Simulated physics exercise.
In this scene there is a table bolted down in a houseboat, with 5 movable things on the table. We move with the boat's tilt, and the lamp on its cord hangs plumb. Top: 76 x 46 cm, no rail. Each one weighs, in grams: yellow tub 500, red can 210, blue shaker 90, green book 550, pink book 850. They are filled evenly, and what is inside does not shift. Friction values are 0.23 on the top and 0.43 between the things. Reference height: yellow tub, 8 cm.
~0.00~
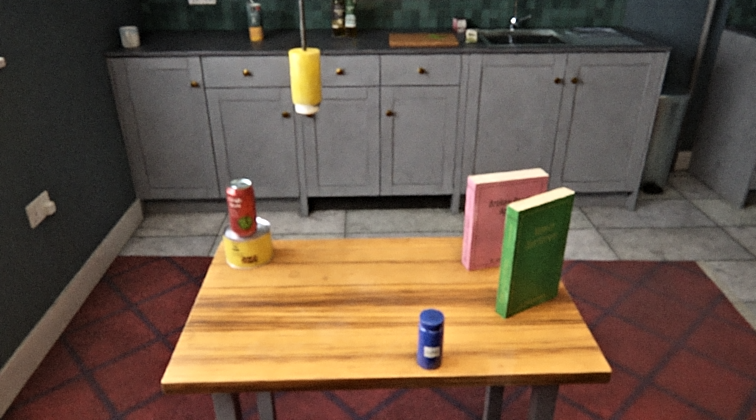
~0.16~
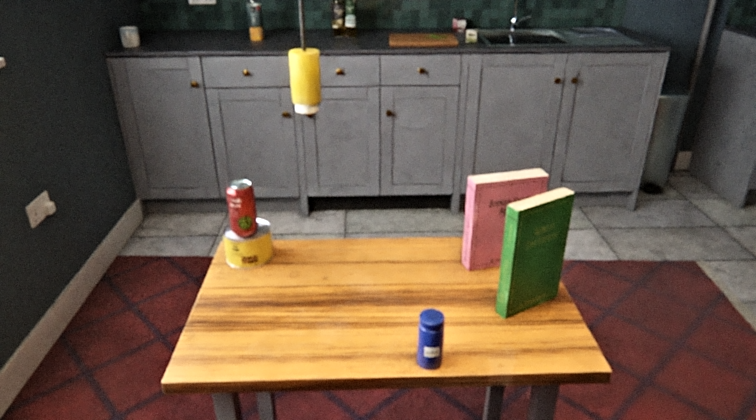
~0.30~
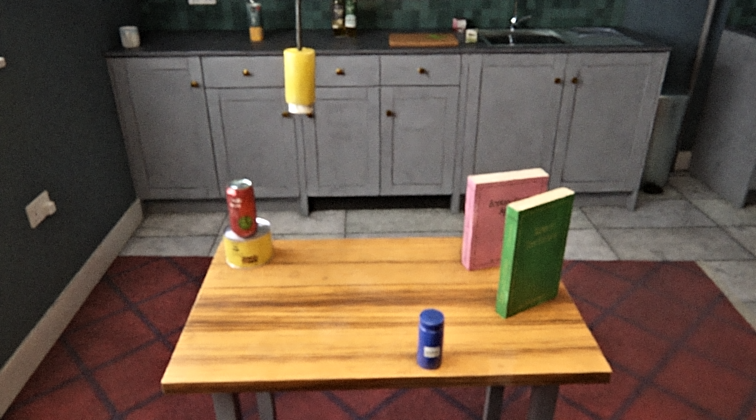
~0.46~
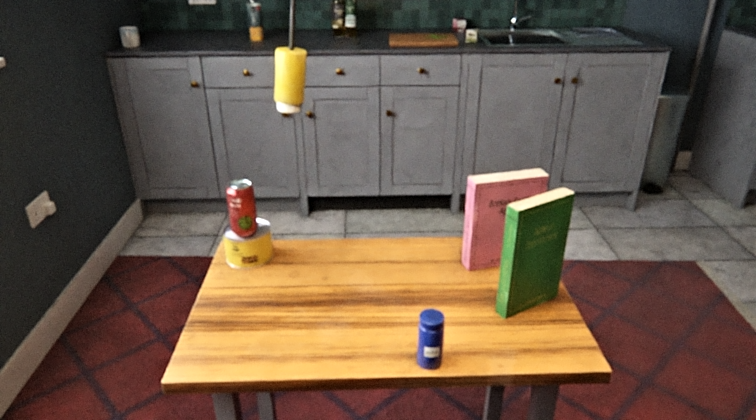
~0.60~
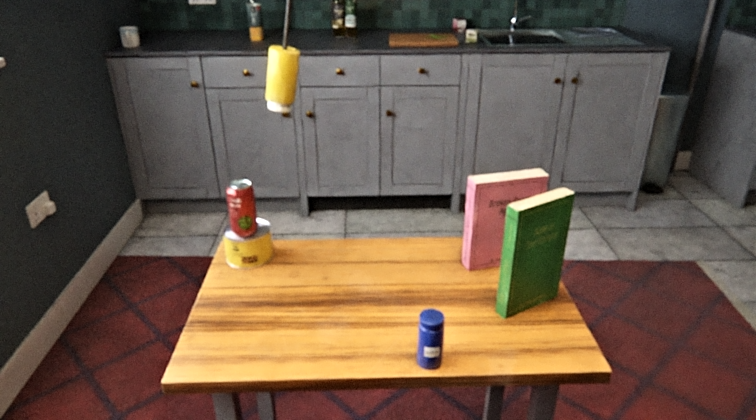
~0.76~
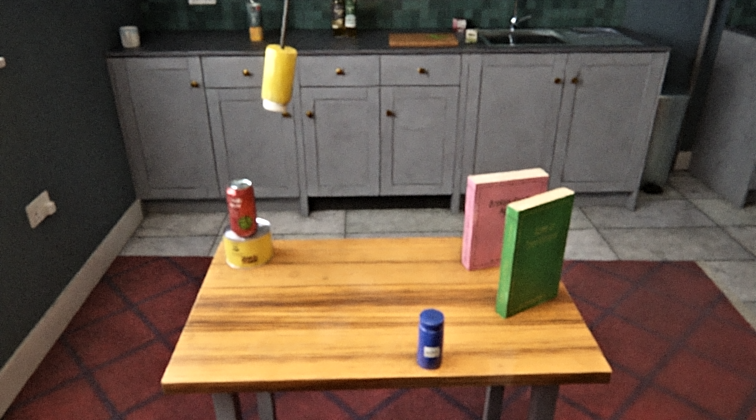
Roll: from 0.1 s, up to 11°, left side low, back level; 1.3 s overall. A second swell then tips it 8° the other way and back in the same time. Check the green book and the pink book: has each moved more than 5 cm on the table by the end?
Green book - no; pink book - no.
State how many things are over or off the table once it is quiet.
That makes 0.
Around 1.16 s, floor tilted 3°, left side down.
Around 1.76 s, floor tilted 5°, right side down.
Around 2.36 s, floor tilted 4°, right side down.
Around 2.86 s, boat level.
Finally (3.2 s), all 5 still in place (within 5 cm). In the last view, green book near (534, 254), pink book near (504, 220).
